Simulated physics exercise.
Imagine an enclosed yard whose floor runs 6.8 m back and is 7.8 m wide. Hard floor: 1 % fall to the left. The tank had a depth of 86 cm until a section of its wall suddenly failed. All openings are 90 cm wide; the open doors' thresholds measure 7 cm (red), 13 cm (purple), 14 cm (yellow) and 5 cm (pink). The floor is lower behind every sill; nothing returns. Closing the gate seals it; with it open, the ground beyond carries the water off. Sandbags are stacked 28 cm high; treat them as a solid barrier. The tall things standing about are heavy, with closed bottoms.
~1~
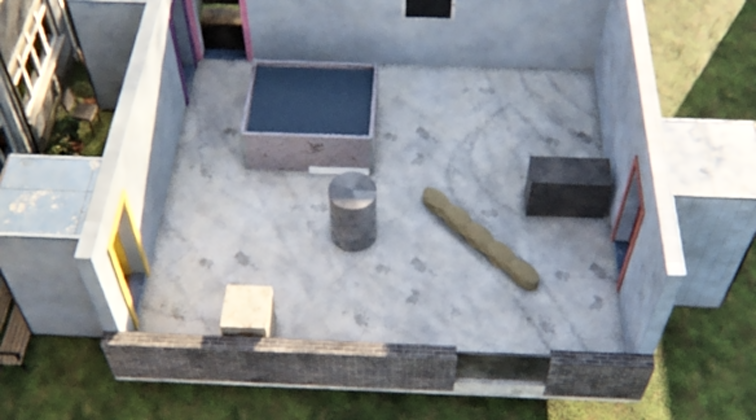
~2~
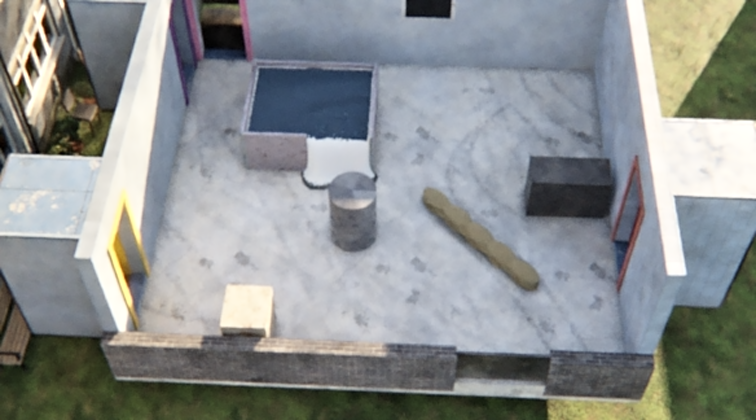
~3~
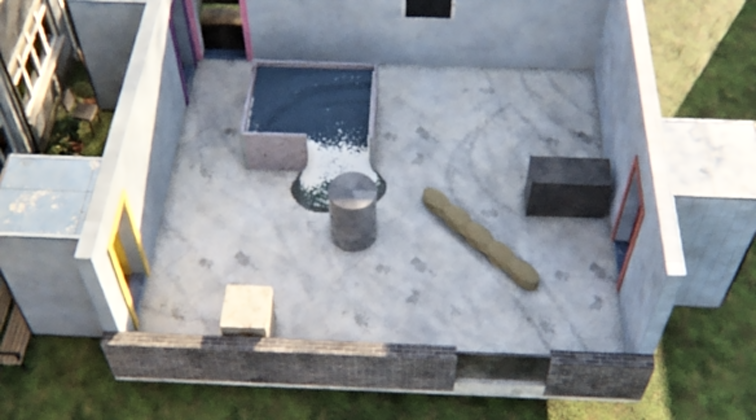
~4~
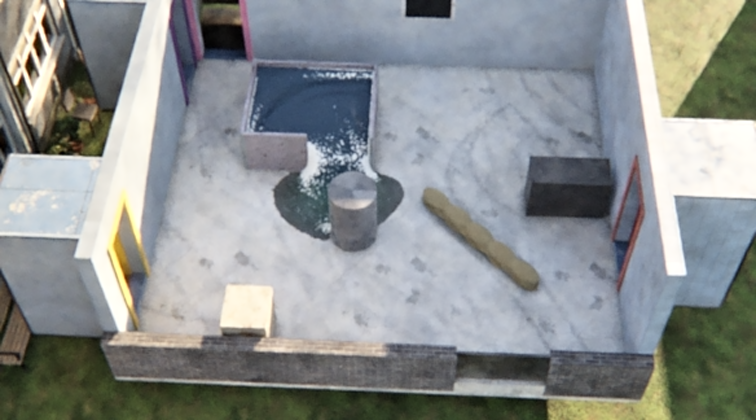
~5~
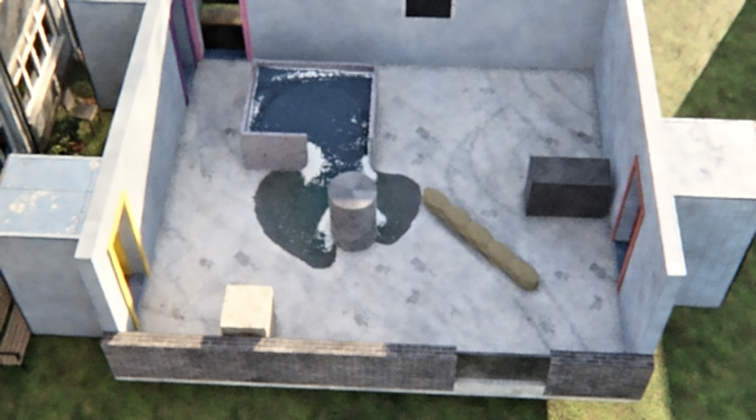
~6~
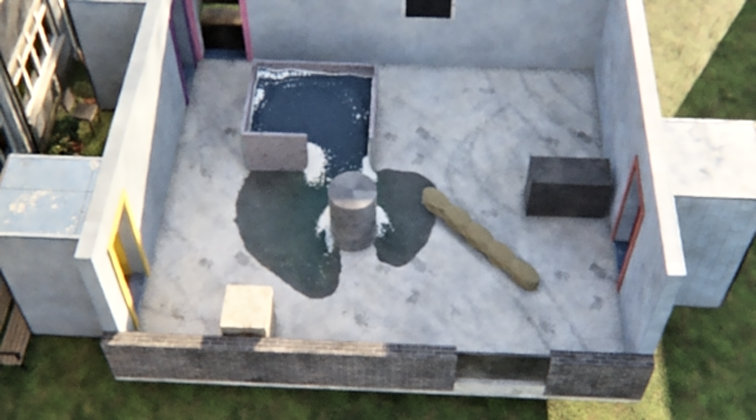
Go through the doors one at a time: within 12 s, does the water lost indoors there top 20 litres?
At the red door the inflow will remain within the limit; at the purple door the inflow will remain within the limit; at the yellow door the inflow will break the limit; at the pink door the inflow will break the limit.
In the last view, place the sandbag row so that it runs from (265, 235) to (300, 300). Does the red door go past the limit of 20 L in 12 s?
After that, red comes out too high.
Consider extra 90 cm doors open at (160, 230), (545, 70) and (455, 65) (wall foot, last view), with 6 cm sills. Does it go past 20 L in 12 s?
Door 1: Higher; door 2: Lower; door 3: Lower.
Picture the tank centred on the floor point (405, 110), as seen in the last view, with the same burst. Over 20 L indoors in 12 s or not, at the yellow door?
Lab note: Yellow door limit not exceeded.
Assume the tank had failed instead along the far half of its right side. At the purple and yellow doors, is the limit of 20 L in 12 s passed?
At purple the amount is beneath the mark, while at yellow it is beneath the mark.
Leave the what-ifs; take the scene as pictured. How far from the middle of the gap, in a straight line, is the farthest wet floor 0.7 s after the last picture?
Distance: Approx. 4.2 m.
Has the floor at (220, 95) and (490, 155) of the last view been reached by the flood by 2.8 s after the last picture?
In turn: Still dry, flooded.
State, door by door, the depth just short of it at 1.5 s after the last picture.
Depths: Red door 0 cm, purple door 0 cm, yellow door 24 cm, pink door 0 cm.
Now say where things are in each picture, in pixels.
The tank at (311, 101) is whole and still, 86 cm deep, in the first frame.
Water pours out at (339, 157) and has run 0.6 m, to a hidden place; typically 12 cm deep outside, 86 cm at the tank's back, in the second frame.
The front is at (307, 205), 1.0 m from the gap at (339, 160); 1.1 m2 of floor is under water; 86 cm left at the back of the tank, in the third frame.
The front is at (321, 235), 1.5 m from the gap at (339, 161); 2.2 m2 of floor is under water; 81 cm left at the back of the tank, in the fourth frame.
The front is at (314, 263), 2.1 m from the gap at (339, 161); 3.7 m2 of floor is under water; 74 cm left at the back of the tank, in the fifth frame.
Water pours out at (339, 161) and has run 2.7 m, to (311, 293); typically 5 cm deep outside, 74 cm at the tank's back, in the sixth frame.
Then, 0.7 s after the last picture water covers 25 % of the floor and is deepest (60 cm) near (347, 211); red door not reached, purple door not reached, yellow door not reached, pink door not reached.
Then, 1.5 s after the last picture water covers 45 % of the floor and is deepest (44 cm) near (131, 356); red door not reached, purple door not reached, yellow door 24 cm at the sill, 3 L in, pink door not reached.
Then, 2.8 s after the last picture water covers 50 % of the floor and is deepest (30 cm) near (347, 211); red door 3 cm at the sill, 0 L in, purple door not reached, yellow door 24 cm at the sill, 63 L in, pink door not reached.
Then, 6.3 s after the last picture water covers 80 % of the floor and is deepest (14 cm) near (154, 255); red door 6 cm at the sill, 0 L in, purple door 4 cm at the sill, 0 L in, yellow door 12 cm at the sill, 104 L in, pink door 8 cm at the sill, 2 L in.
Then, 11.3 s after the last picture water covers 90 % of the floor and is deepest (12 cm) near (278, 65); red door 6 cm at the sill, 4 L in, purple door 10 cm at the sill, 0 L in, yellow door 8 cm at the sill, 104 L in, pink door 10 cm at the sill, 126 L in.
